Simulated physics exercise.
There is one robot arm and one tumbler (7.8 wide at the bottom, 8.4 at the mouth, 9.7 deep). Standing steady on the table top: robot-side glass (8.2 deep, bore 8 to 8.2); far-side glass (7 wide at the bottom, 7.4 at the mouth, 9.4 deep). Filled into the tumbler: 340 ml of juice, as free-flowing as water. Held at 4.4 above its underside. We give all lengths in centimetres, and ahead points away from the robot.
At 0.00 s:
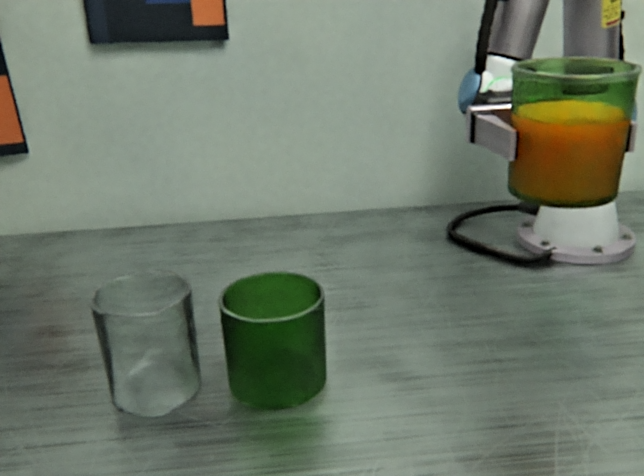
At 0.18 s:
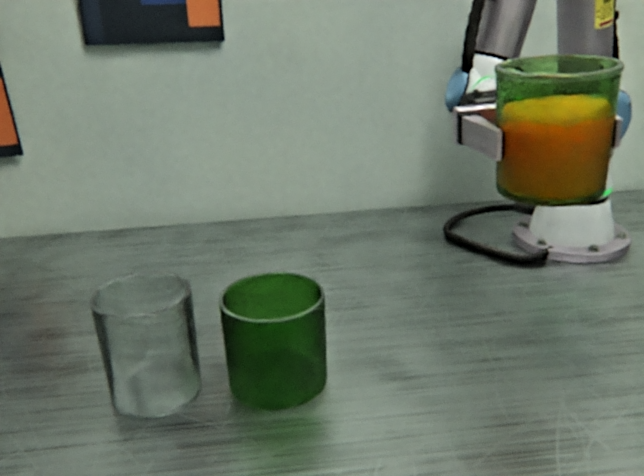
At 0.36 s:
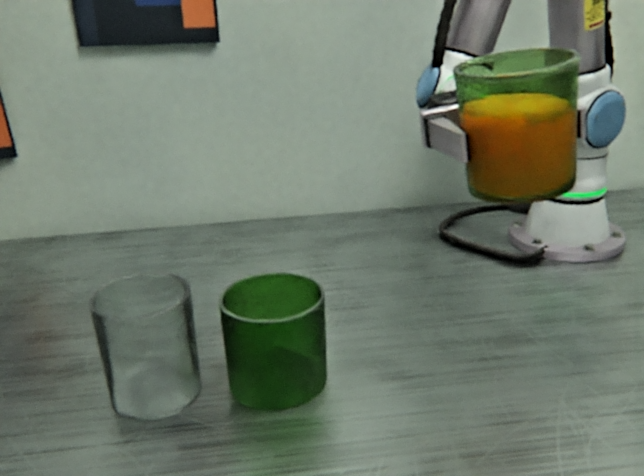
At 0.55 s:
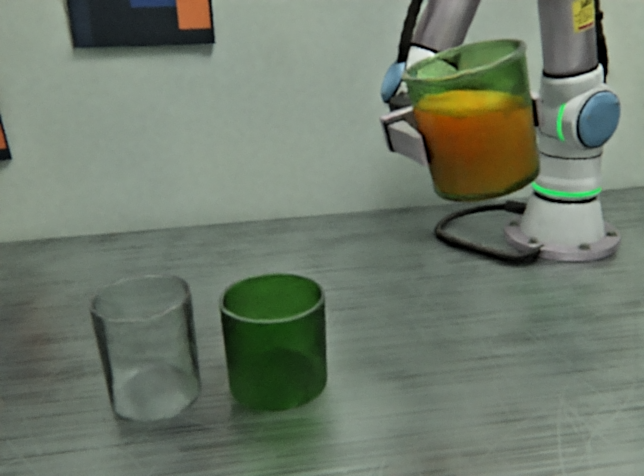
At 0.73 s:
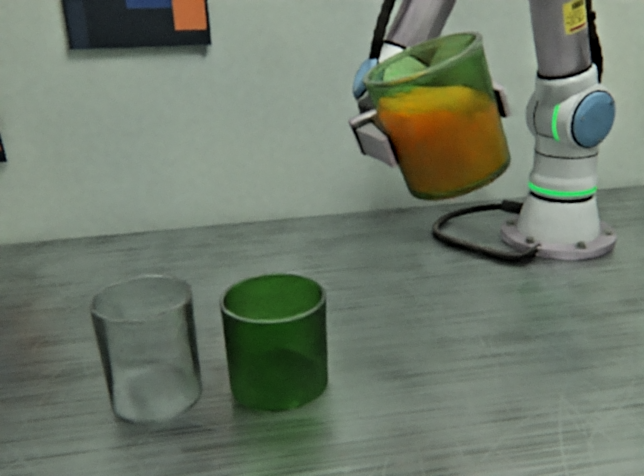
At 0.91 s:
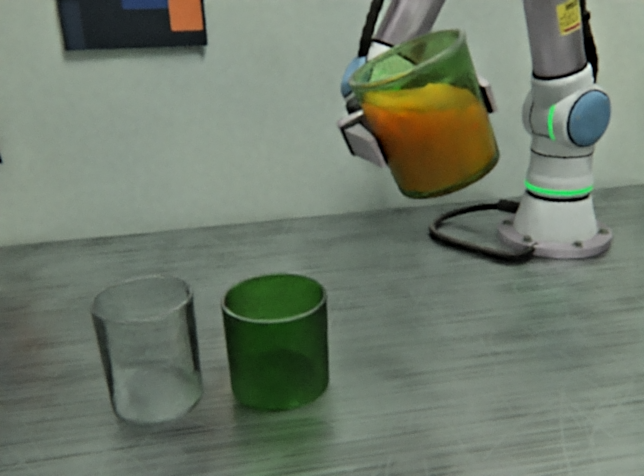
The clip opens on a robot arm holding a green-tinted tumbler of orange juice upright at the right, with a clear glass and a green glass standing on the grey table at left. The arm carries the tumbler leftward, gradually tilting it toward the two glasses, while the juice stays inside.
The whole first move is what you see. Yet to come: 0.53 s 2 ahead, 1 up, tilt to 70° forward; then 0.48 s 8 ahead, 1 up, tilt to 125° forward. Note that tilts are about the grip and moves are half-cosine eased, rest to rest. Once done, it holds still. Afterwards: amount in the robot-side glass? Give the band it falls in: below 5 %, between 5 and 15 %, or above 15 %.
The share falls above 15 %.
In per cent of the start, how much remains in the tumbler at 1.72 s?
55 %.
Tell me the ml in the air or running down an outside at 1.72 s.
Estimate: About 50 ml.
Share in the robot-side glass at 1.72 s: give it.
Roughly 30 %.
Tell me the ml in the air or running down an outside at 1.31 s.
20 ml.
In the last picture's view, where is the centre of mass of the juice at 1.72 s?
Around (299, 229).
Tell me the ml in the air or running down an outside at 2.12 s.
About 10 ml.
After 1.31 s, tilted 64° forward, liquid up to 25 above the table; 325 ml in the tumbler, 20 ml in the air or running down outside.
After 1.72 s, tilted 104° forward, liquid up to 83 above the table; 185 ml in the tumbler, 110 ml in the robot-side glass, 5 ml on the table or floor, 50 ml in the air or running down outside.
After 2.12 s, tilted 125° forward, liquid up to 60 above the table; 195 ml on the table or floor, 100 ml in the robot-side glass, 45 ml in the far-side glass, 10 ml in the air or running down outside.
After 2.92 s, tilted 125° forward, liquid up to 2 above the table; 205 ml on the table or floor, 100 ml in the robot-side glass, 40 ml in the far-side glass.
At rest, 205 ml on the table or floor, 100 ml in the robot-side glass, 40 ml in the far-side glass. That is 29 % in the robot-side glass.
